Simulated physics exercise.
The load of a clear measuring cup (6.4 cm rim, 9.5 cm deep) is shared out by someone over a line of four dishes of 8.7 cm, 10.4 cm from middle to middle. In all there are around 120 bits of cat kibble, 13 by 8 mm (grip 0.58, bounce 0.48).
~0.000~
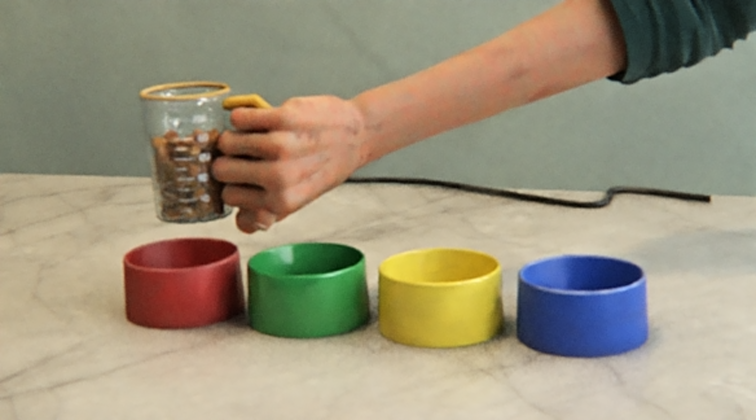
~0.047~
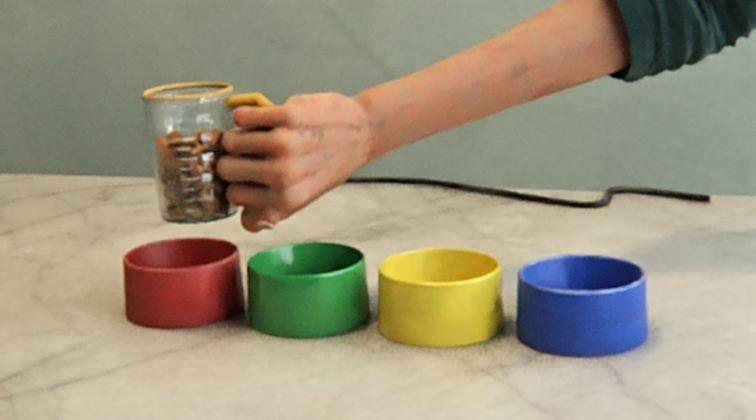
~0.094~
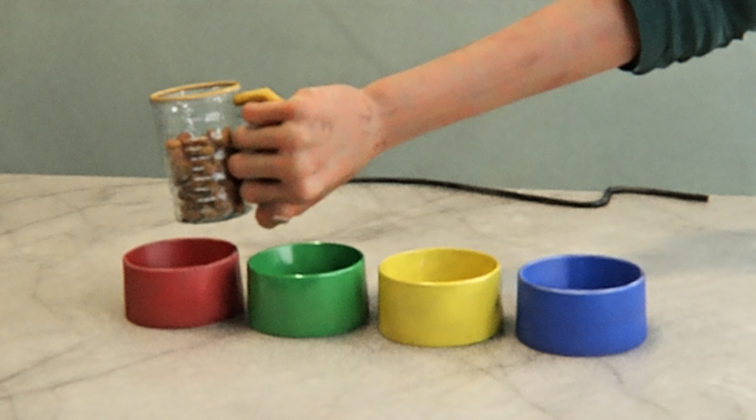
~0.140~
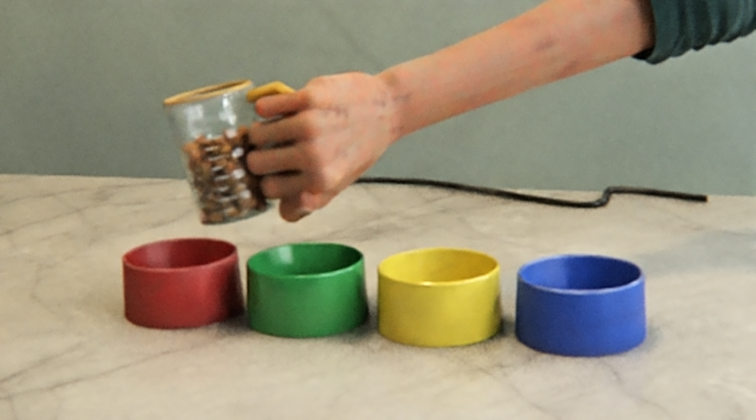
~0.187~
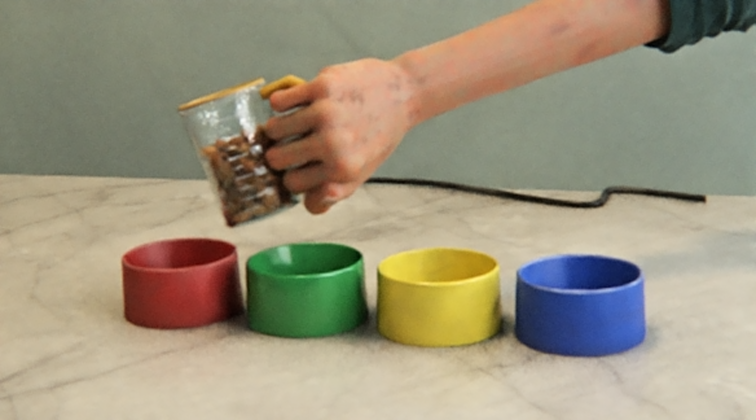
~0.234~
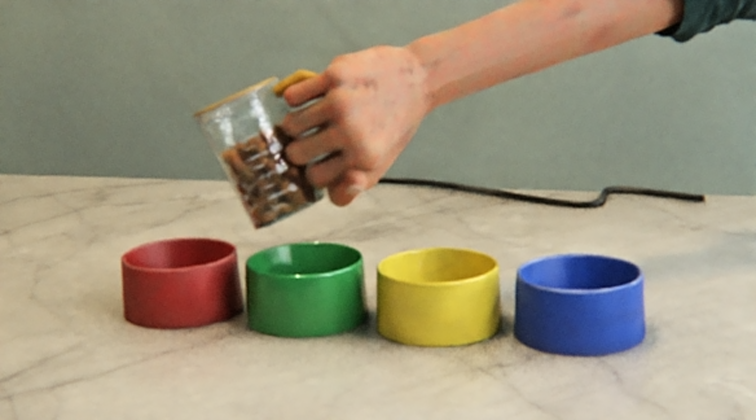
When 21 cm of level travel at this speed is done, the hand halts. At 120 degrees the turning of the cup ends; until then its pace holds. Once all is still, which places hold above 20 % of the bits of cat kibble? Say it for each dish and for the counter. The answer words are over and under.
Red dish: Under. Blue dish: Under. Green dish: Under. Yellow dish: Over. Counter: Over.
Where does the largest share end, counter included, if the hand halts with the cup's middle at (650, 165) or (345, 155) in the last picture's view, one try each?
The largest share ends at blue first and at green second.
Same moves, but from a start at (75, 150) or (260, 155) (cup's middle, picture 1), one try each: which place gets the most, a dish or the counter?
The biggest share lands on green the first time and on yellow the second time.
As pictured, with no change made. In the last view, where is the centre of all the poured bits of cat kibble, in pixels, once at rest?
In the last view, approximately (404, 310).
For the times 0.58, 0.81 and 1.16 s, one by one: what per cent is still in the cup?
Close to 100, 100 and 40 per cent respectively.
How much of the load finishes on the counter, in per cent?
Some 40 in a hundred.
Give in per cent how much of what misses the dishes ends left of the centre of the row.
I'd say near 50 percent.
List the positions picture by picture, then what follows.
The first picture shows cup at (190, 153), tilt 0 degrees, lip at (147, 91), moved 0.0 cm; middle of the pieces at (194, 171); red dish at (181, 254); green dish at (306, 260); yellow dish at (439, 266); blue dish at (582, 273).
The second picture shows cup at (194, 153), tilt 1 degrees, lip at (149, 92), moved 0.3 cm; middle of the pieces at (198, 171).
The third picture shows cup at (205, 153), tilt 5 degrees, lip at (157, 95), moved 1.3 cm; middle of the pieces at (210, 172).
The fourth picture shows cup at (223, 154), tilt 11 degrees, lip at (170, 101), moved 2.8 cm; middle of the pieces at (230, 172).
The fifth picture shows cup at (243, 154), tilt 17 degrees, lip at (185, 107), moved 4.5 cm; middle of the pieces at (251, 172).
The sixth picture shows cup at (263, 155), tilt 24 degrees, lip at (200, 114), moved 6.1 cm; middle of the pieces at (273, 171); red dish at (179, 254); green dish at (304, 260); yellow dish at (437, 266); blue dish at (579, 273). The cup turns about 135 degrees a second and travels 35 cm a second.
After 0.58 s, tilt 70 degrees; cup holds 100 %.
After 0.81 s, tilt 102 degrees; cup holds 100 %.
After 1.16 s, tilt 120 degrees; cup holds 40 %, yellow 35 %.
At rest (2.2 s), red 0 %, blue 0 %, green 5 %, yellow 55 %, counter 40 %.
